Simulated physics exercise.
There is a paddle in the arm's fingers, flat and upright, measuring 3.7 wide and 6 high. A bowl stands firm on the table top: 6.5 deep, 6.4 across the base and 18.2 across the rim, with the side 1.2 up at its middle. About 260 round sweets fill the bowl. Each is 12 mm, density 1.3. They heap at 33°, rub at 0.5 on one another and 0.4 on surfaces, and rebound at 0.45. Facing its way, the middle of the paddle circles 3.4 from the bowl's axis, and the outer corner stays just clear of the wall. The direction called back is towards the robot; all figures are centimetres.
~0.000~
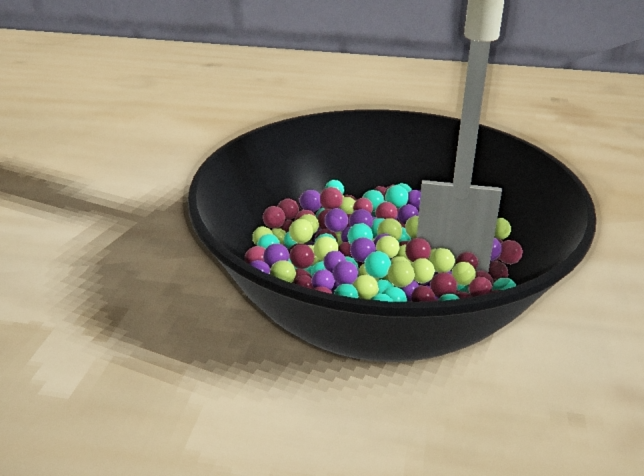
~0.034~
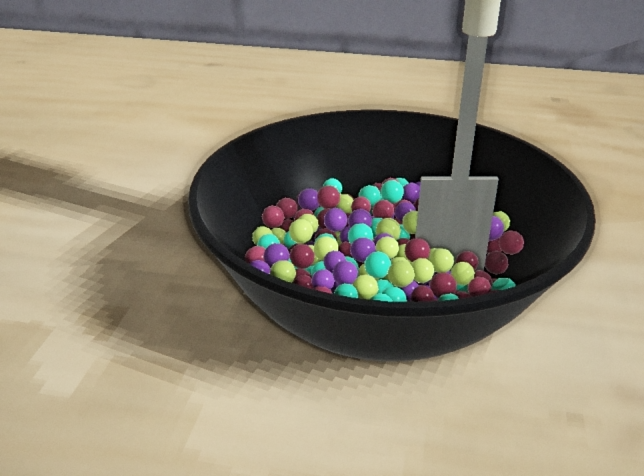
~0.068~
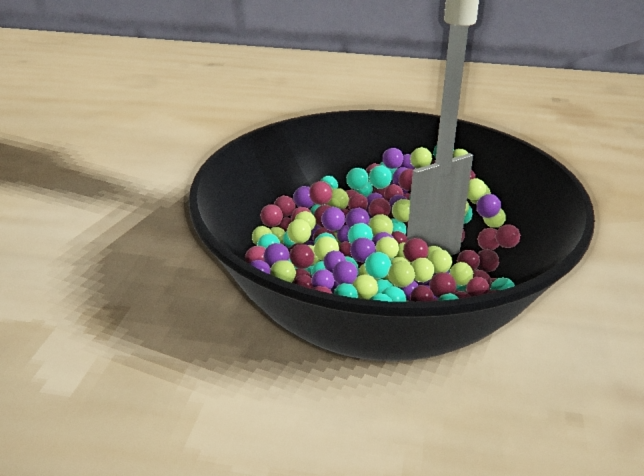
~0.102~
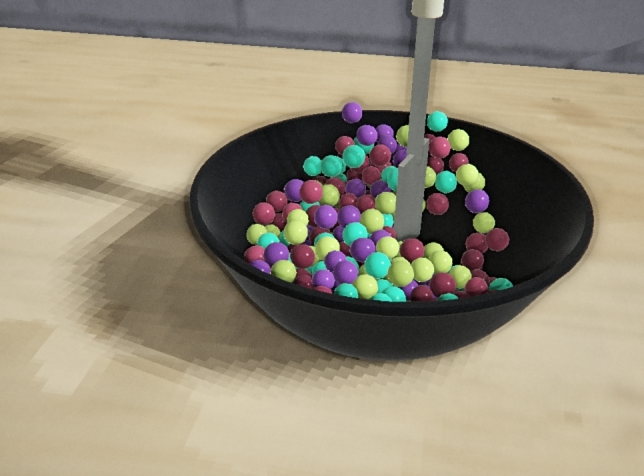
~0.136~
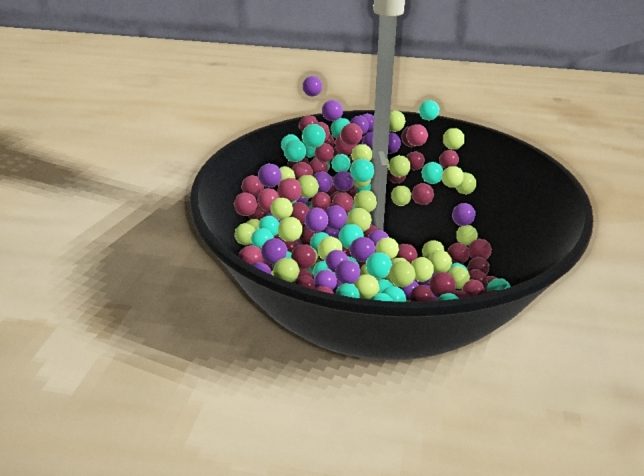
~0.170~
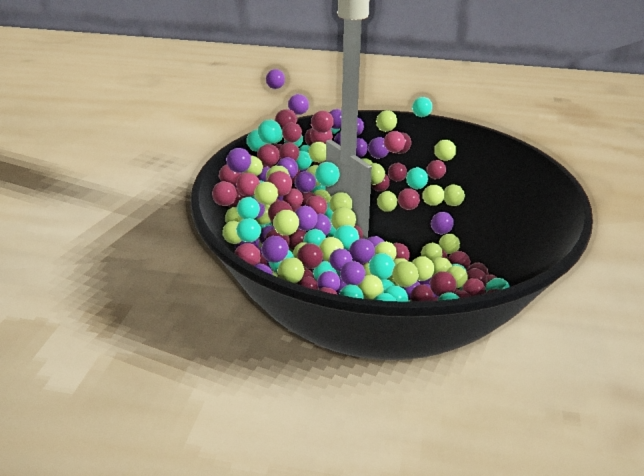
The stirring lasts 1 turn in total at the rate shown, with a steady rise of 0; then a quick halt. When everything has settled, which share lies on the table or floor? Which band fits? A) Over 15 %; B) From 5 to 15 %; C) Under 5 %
B, from 5 to 15 %.
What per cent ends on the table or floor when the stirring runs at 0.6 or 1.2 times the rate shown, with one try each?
First try close to 0, second close to 20, in per cent.
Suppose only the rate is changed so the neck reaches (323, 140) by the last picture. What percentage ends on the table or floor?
About 25 per cent.
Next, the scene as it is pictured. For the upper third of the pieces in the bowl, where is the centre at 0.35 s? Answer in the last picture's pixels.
(441, 278).
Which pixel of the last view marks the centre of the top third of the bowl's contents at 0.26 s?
Roughly pixel (263, 228).
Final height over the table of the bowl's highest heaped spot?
Measured height: Some 6.0 cm.
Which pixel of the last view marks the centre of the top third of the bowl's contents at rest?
I'd put it at about (458, 238).
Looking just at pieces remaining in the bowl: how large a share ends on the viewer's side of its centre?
Estimate: Some 45 %.
After 0.26 s, 218° round, highest piece 9 above the table; 259 in the bowl, 2 on the table or floor, 4 in flight or on the tool.
After 0.35 s, 301° round, highest piece 8 above the table; 248 in the bowl, 6 on the table or floor, 11 in flight or on the tool.
After 0.60 s, 0° round, highest piece 7 above the table; 243 in the bowl, 21 on the table or floor, 1 in flight or on the tool.
After 1.30 s, 0° round, highest piece 6 above the table; 243 in the bowl, 22 on the table or floor.
At rest, 243 in the bowl, 22 on the table or floor. That is 8 % on the table or floor.
